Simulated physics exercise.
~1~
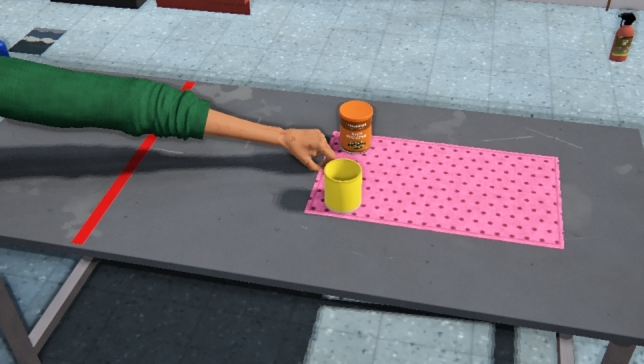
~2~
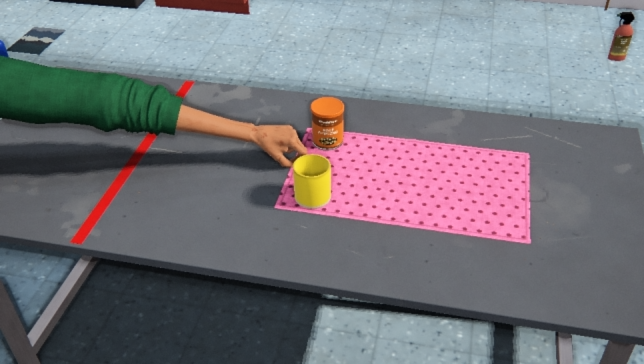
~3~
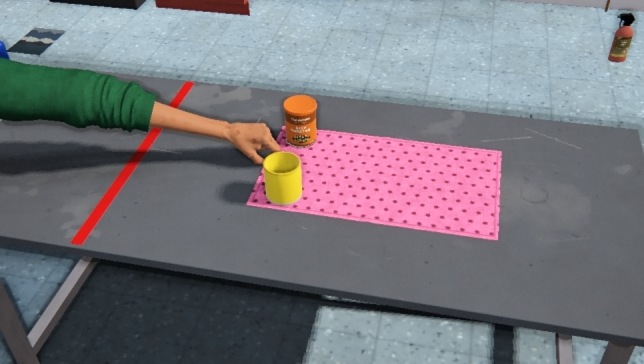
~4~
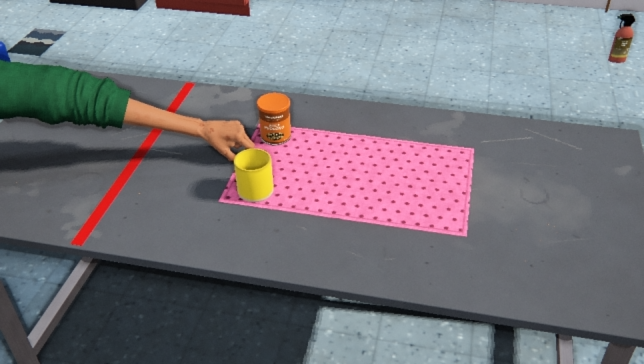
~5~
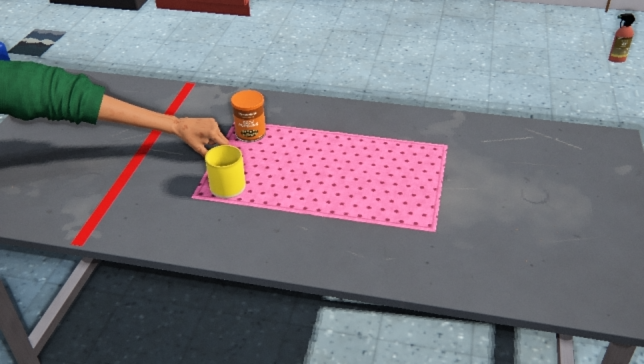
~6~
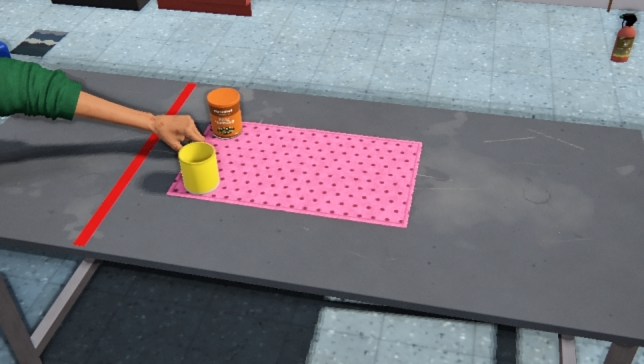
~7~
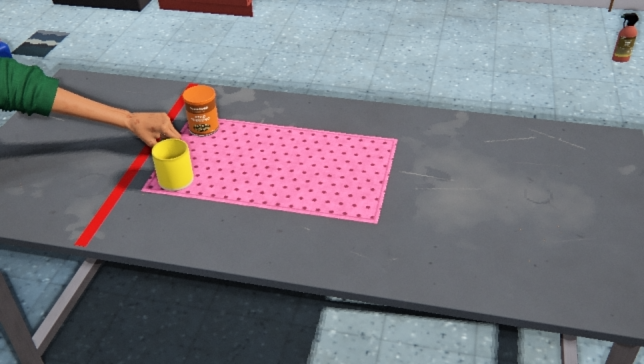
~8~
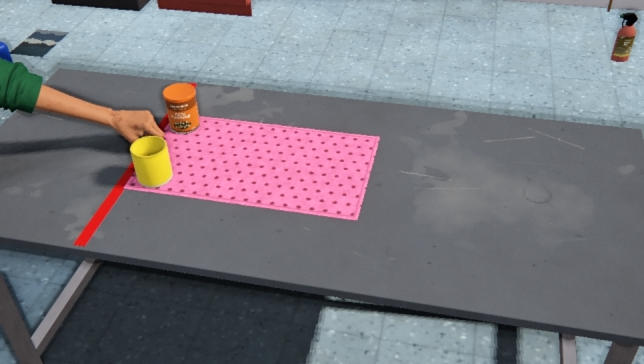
Pink dotted cloth carrying a yellow mug and an upright orange tin, sliding left under a hand to a red tape line.
